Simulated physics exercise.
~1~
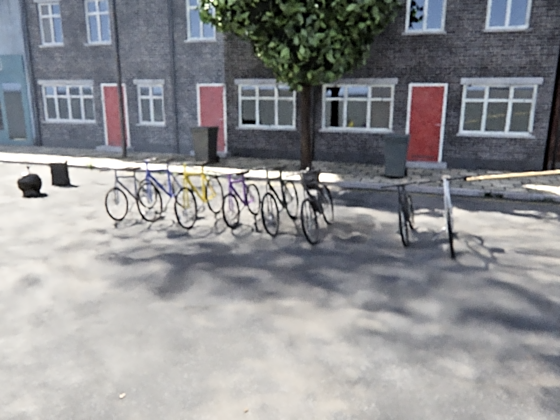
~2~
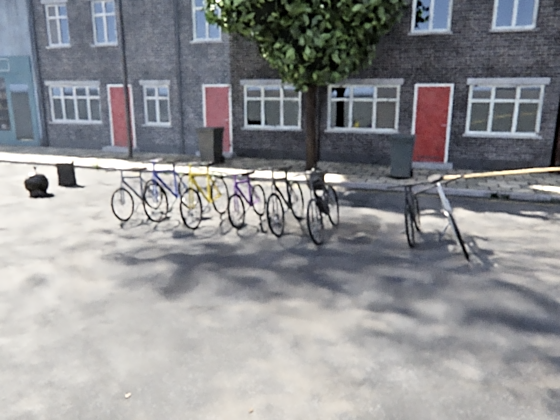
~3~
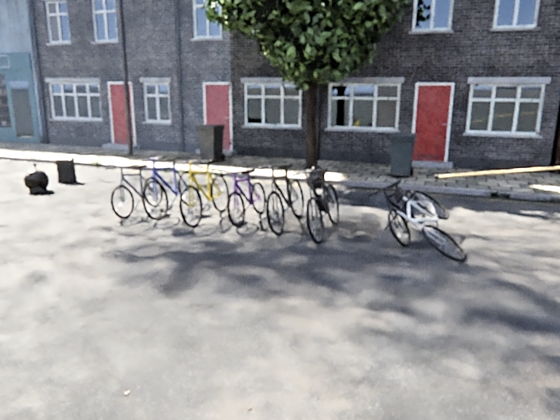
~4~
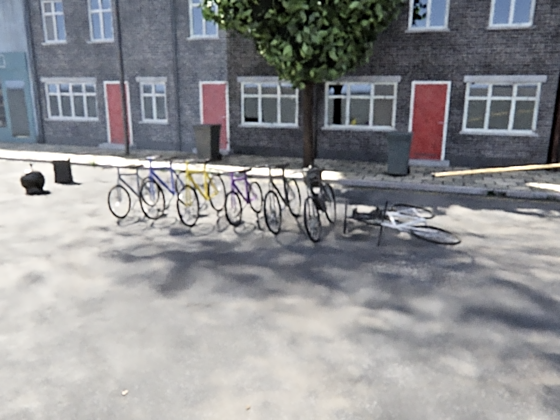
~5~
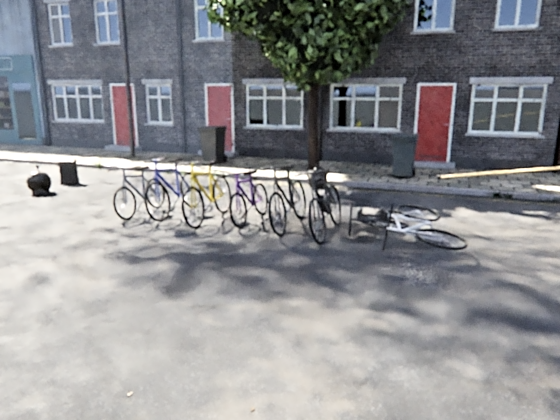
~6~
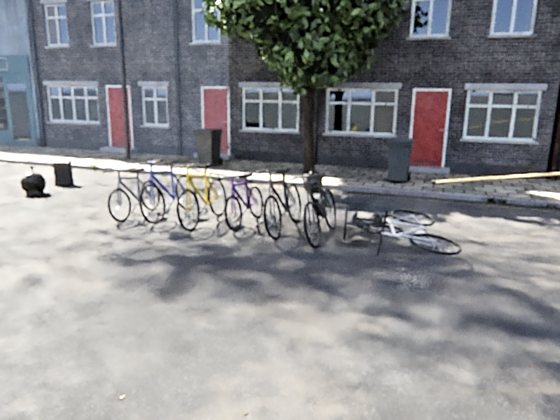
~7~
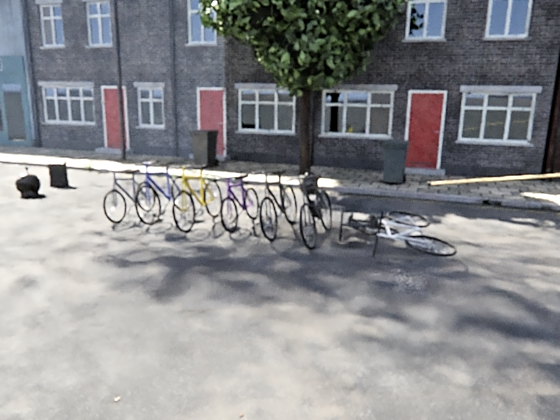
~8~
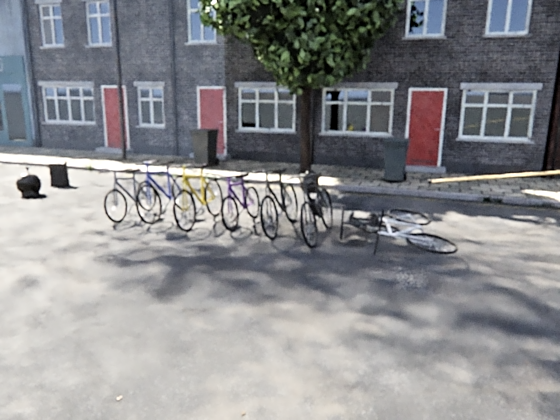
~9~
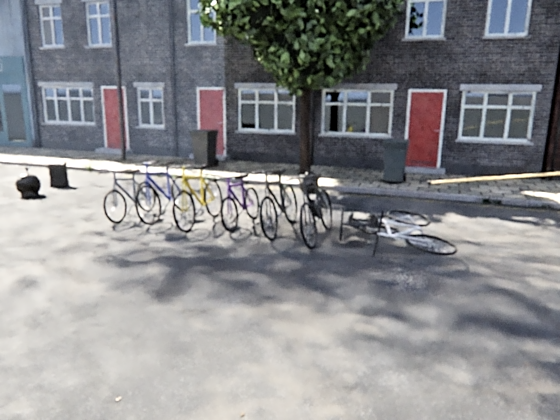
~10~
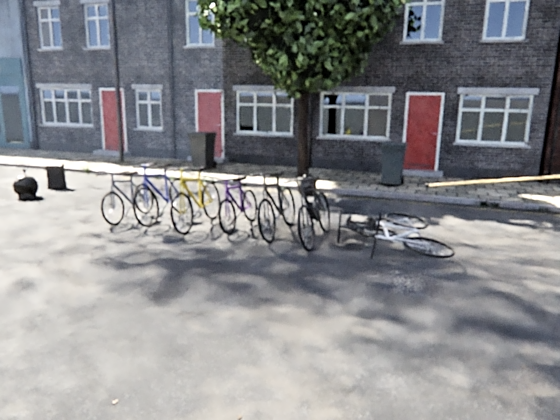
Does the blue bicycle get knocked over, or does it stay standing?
The blue bicycle stays standing, as only the two bicycles on the right go down.
